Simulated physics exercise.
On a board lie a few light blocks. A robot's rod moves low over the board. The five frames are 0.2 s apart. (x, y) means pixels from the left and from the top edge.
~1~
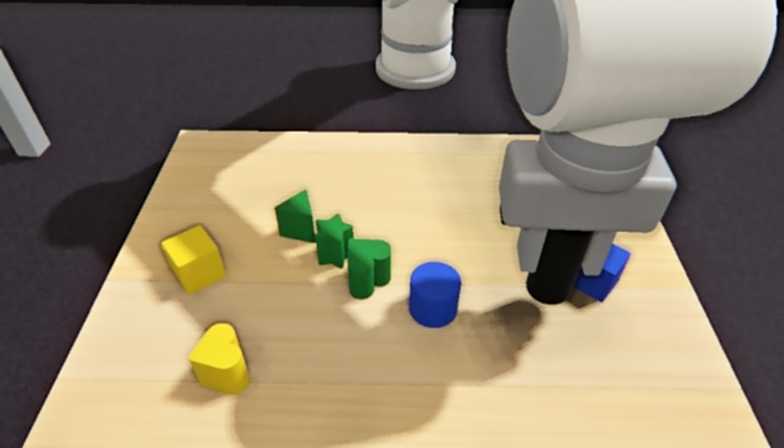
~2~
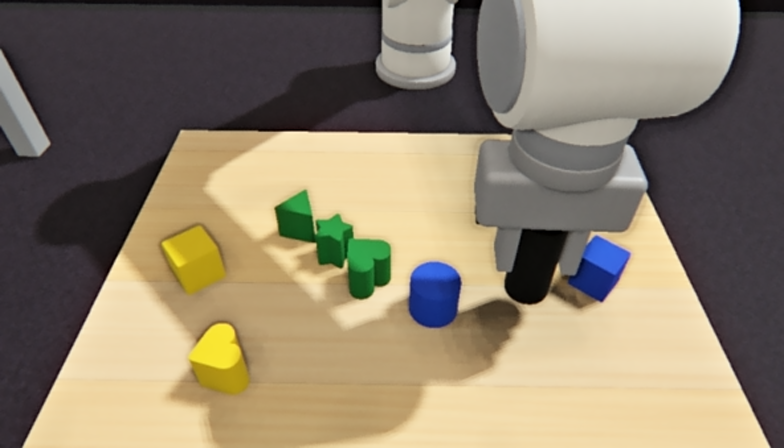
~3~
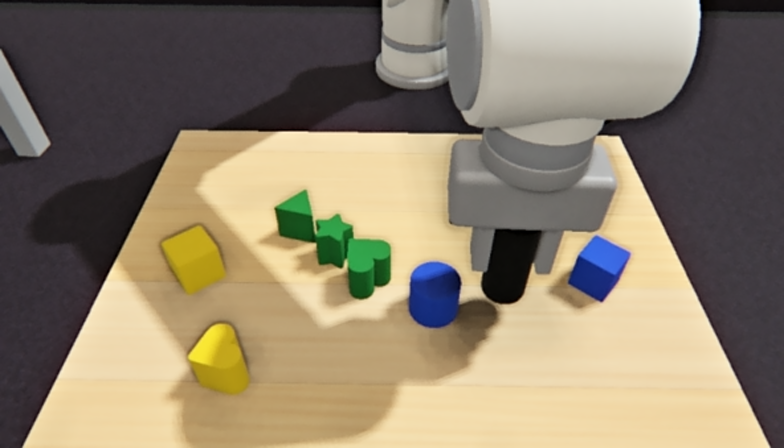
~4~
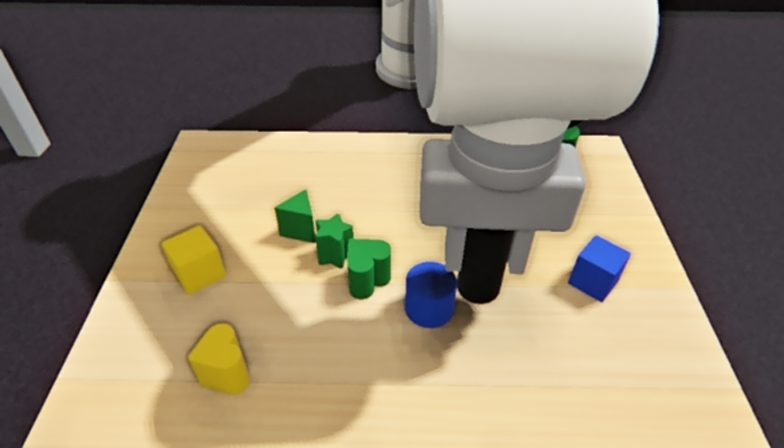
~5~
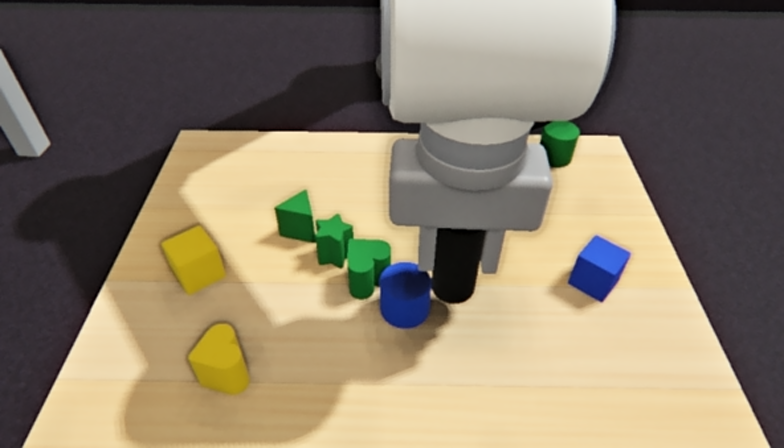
To begin with, a robot arm holds its black rod low beside a blue cube on a wooden board, with yellow and green blocks to the left. The rod slides left, away from the cube, and reaches the blue round block. It then pushes that block left, close beside the green heart-shaped one.
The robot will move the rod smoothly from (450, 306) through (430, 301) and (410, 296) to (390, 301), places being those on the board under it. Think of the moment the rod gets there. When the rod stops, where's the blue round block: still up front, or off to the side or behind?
I think the rod keeps pushing the blue round block along right to the end.
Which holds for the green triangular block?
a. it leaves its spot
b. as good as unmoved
b (as good as unmoved)
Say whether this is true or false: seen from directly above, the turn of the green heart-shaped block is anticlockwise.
Verdict: False.
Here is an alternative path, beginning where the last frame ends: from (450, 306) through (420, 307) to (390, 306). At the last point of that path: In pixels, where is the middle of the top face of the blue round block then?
Its top face will be centred at roughly (342, 284).
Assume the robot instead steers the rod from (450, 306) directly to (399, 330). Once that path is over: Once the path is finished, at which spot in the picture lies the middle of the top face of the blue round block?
Pixel (354, 288).
What follows on the original path. Halfway along, rod (420, 280); green heart-shaped block (358, 250), turned 20° clockwise; blue round block (374, 279).
At the end, rod (390, 283); green triangular block in place; green star block in place; green heart-shaped block (354, 249), turned 30° clockwise; blue round block (344, 285).
